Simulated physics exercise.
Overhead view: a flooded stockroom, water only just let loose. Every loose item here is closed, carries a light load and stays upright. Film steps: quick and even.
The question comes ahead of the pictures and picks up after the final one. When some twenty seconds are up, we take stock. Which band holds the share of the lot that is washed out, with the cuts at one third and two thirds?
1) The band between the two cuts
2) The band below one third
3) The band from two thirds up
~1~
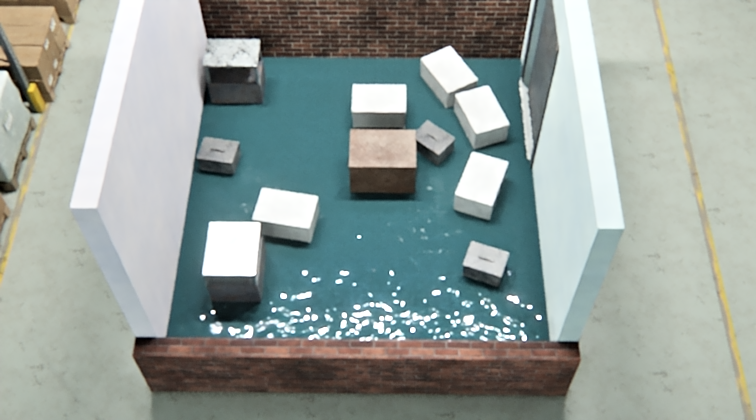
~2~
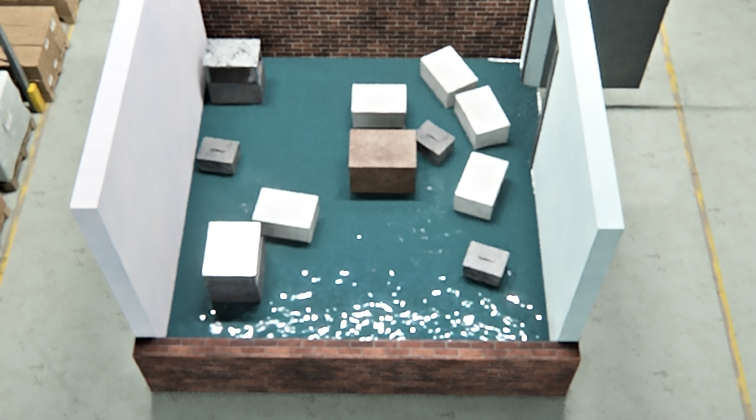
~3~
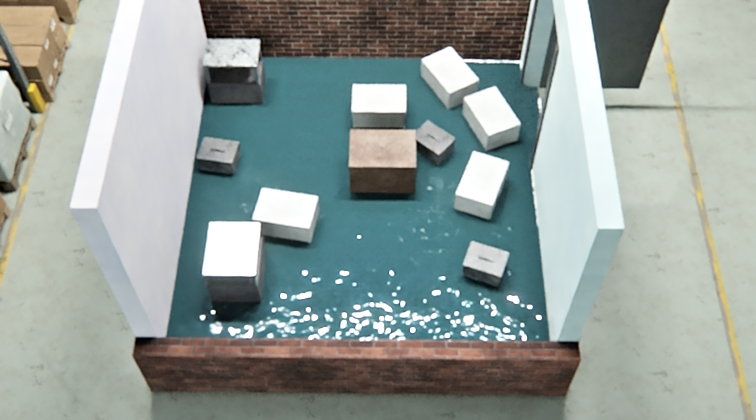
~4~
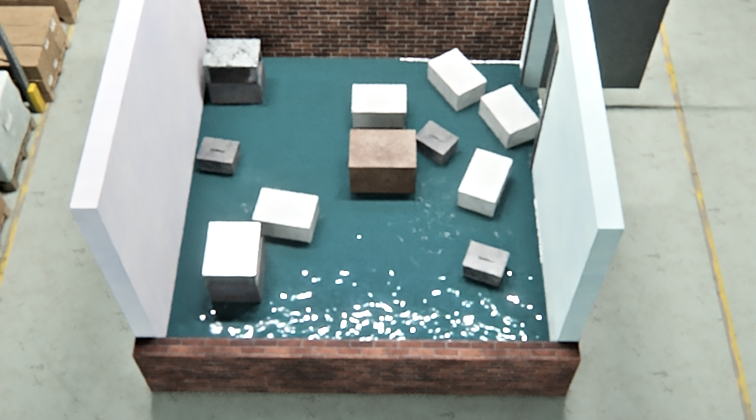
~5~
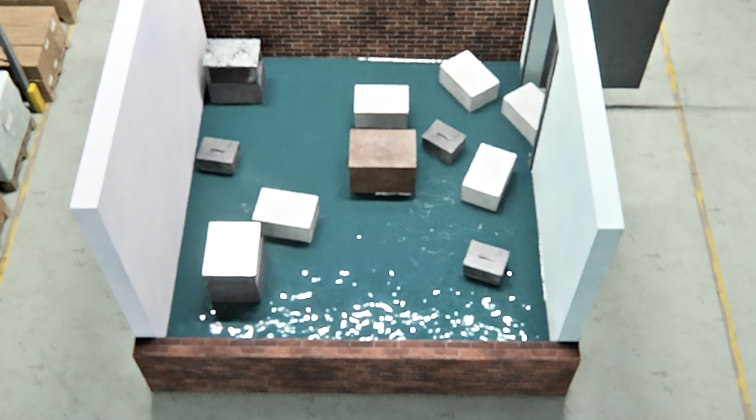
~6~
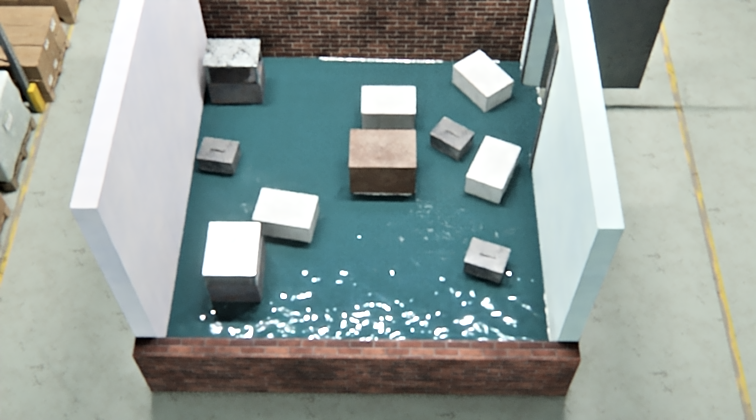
The band from two thirds up.
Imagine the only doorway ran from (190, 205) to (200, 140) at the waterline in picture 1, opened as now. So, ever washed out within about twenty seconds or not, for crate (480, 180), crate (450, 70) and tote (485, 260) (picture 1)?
Each object, in the order asked: Not flushed / not flushed / not flushed.
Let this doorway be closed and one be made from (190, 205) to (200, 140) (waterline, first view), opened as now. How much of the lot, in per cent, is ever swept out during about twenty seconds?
About 40 per cent.
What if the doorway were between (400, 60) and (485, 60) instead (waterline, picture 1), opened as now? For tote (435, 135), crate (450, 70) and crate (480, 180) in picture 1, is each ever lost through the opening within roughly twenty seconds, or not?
In the order given: Flushed out, flushed out, flushed out.
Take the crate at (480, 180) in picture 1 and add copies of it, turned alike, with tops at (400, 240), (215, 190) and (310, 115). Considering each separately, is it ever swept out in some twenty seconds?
In order, the first is escaping, the second never leaving, the third escaping.
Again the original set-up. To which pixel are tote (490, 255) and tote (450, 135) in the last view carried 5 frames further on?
(496, 228) and (508, 104).
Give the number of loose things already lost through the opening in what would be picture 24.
I reckon 6.
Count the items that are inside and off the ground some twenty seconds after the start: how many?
So that is 2.
A moment on, 3 of 8 are out; 5 afloat.
Next, 6 of 8 are out; 2 afloat.
Later, 6 of 8 are out; 2 afloat.
In the end, 6 of 8 are out; 2 afloat.
